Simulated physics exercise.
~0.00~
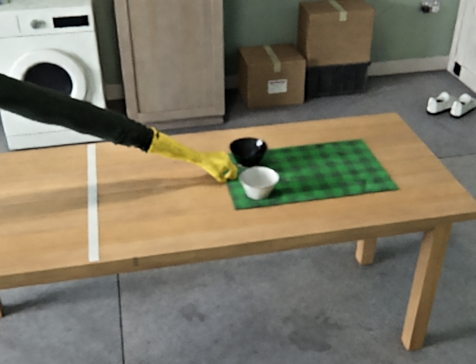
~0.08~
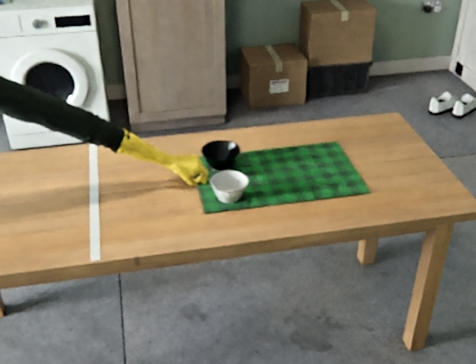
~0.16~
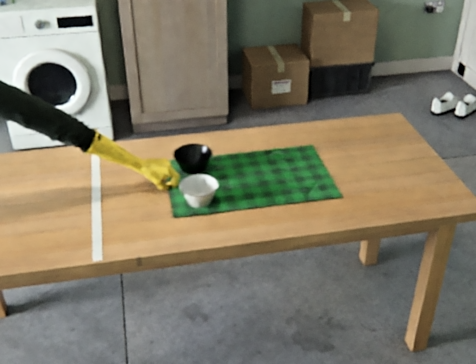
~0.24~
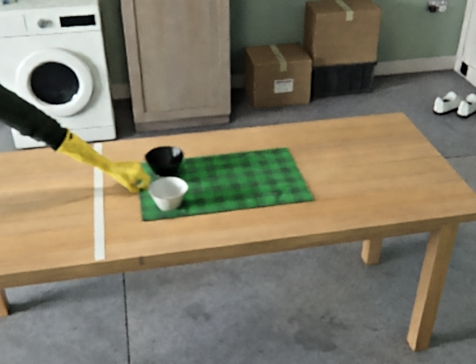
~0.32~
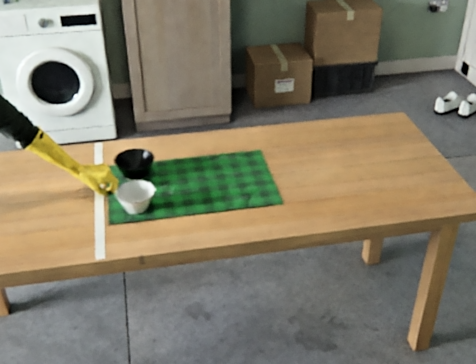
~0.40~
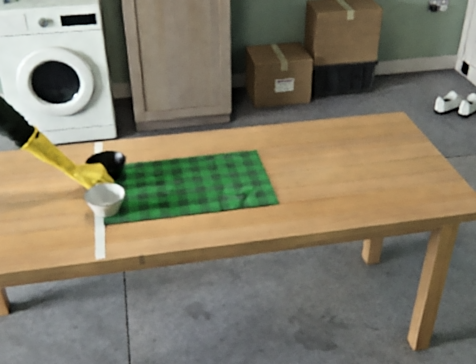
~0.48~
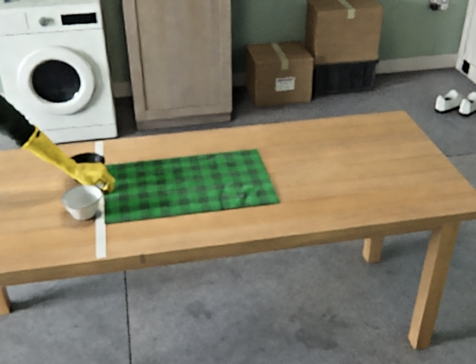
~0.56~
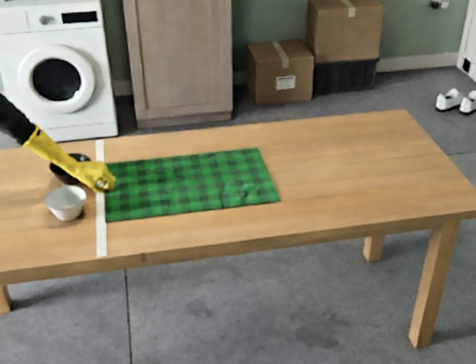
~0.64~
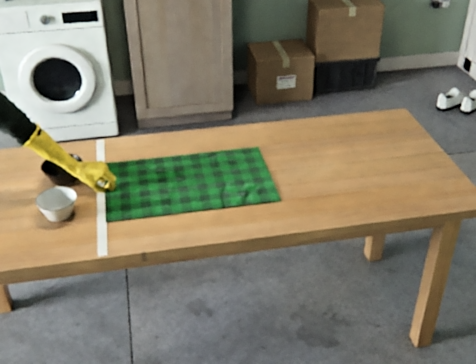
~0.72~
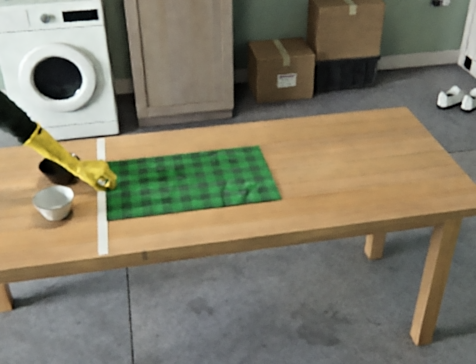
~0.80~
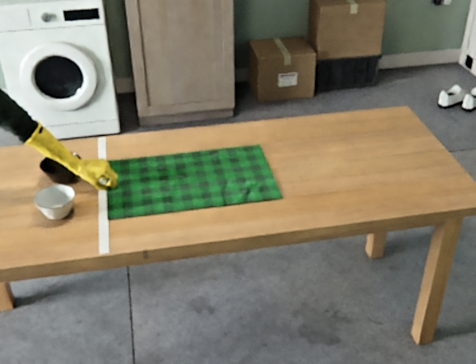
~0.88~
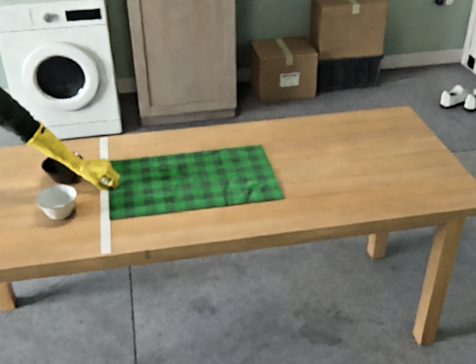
A wooden table stands on a grey floor in a utility room, seen from slightly above by a gently swaying camera, with a washing machine, cabinet and cardboard boxes behind. A strip of pale tape crosses the table's left part, and a white bowl and a black bowl sit on a green checked place mat. A yellow-gloved hand draws the mat steadily left, carrying both bowls. The mat halts with its left hem at the tape, but the bowls slide on past it. Both come to rest on bare wood left of the tape, the hand still at the hem.
